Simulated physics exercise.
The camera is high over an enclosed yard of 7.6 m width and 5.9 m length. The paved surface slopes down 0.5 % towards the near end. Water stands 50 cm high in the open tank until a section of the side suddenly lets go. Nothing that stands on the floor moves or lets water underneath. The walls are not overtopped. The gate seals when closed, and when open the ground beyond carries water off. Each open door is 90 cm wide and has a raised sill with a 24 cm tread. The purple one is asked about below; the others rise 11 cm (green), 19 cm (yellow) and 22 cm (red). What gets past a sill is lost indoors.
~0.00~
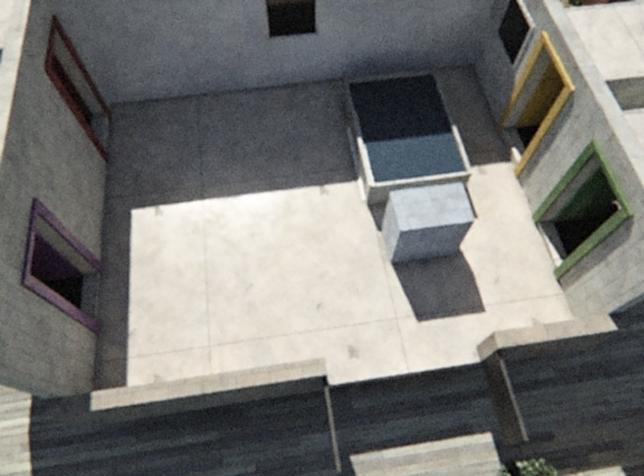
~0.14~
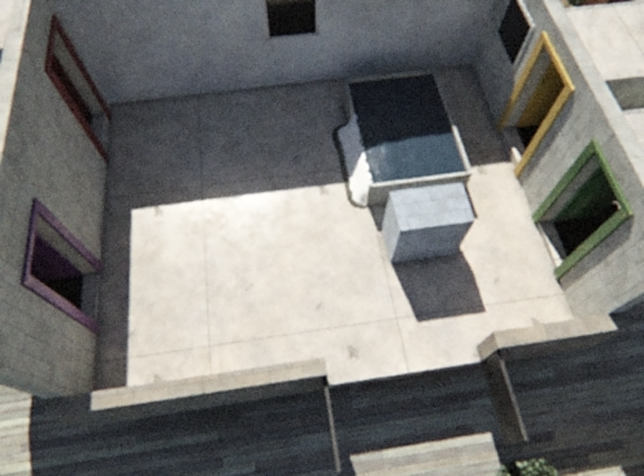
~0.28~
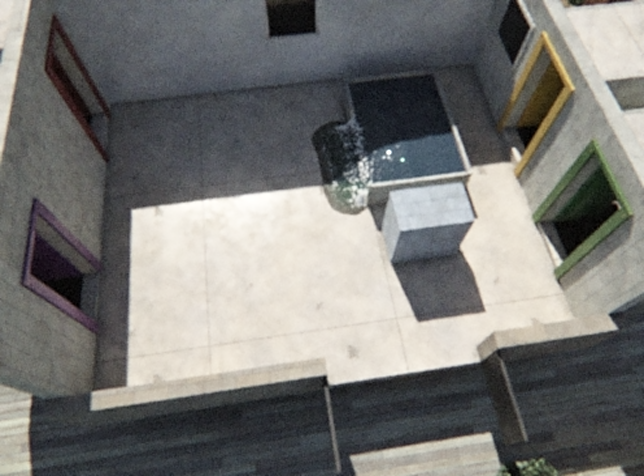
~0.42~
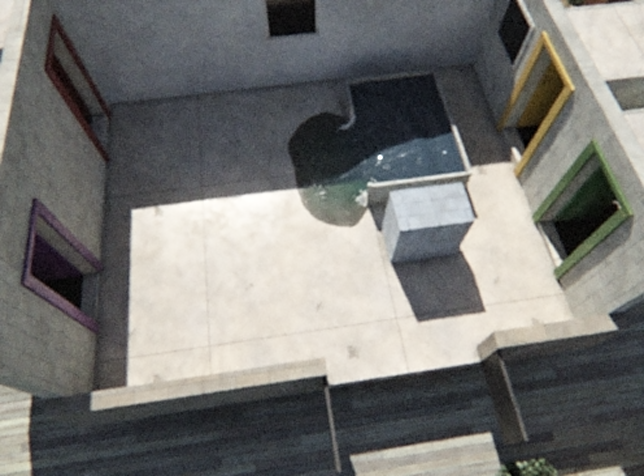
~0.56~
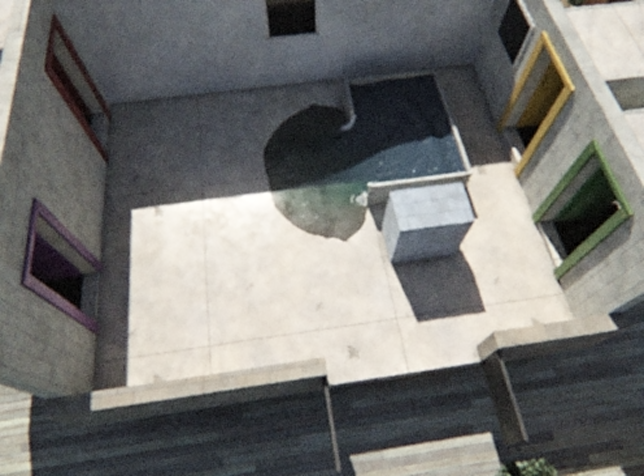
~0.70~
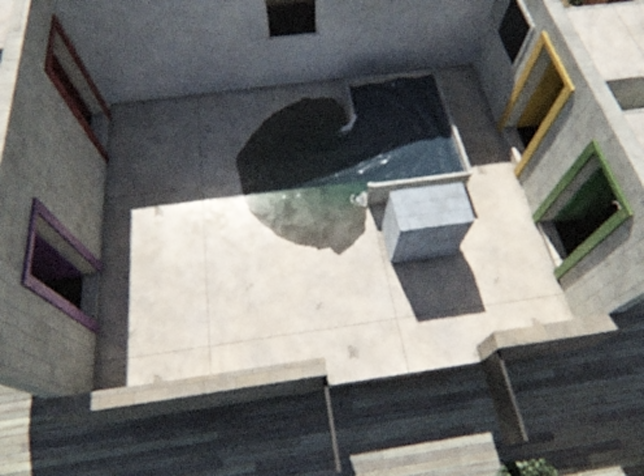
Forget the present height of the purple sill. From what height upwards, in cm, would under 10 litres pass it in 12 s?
At least 13 cm or so.
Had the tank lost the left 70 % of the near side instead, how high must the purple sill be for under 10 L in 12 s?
About 6.0 cm.
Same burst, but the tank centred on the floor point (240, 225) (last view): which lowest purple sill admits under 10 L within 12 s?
Some 31 cm.
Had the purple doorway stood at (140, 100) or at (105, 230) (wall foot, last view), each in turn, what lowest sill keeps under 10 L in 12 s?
Roughly 13.0 and 16 cm.
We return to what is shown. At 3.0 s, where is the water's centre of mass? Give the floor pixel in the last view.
Around (275, 186).
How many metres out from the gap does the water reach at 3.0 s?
Roughly 6.0 m.
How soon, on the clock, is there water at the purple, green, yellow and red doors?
Arrival: Purple 2.2 s, green 9.5 s, yellow not within the 12 s, red 2.0 s.
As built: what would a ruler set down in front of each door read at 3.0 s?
In cm: Purple 16, green 0, yellow 0, red 16.
After 1.4 s water covers 30 % of the floor, deepest (25 cm) near (352, 185); it has not reached the purple door.
After 3.0 s water covers 60 % of the floor, deepest (27 cm) near (110, 108); 16 cm at the purple door, 17 litres in over its 7 cm sill.
After 12.0 s water covers 90 % of the floor, deepest (8 cm) near (534, 337); 7 cm at the purple door, 75 litres in over its 7 cm sill.
At the purple door as built, the water arrived by 2.3 s and peaked near 16 cm at 2.8 s.
Run again over the same 12 s with other heights there, 19 litres in over 11.5 cm, 2 litres over 16 cm. The limit of 10 litres is kept from about 13 cm up.
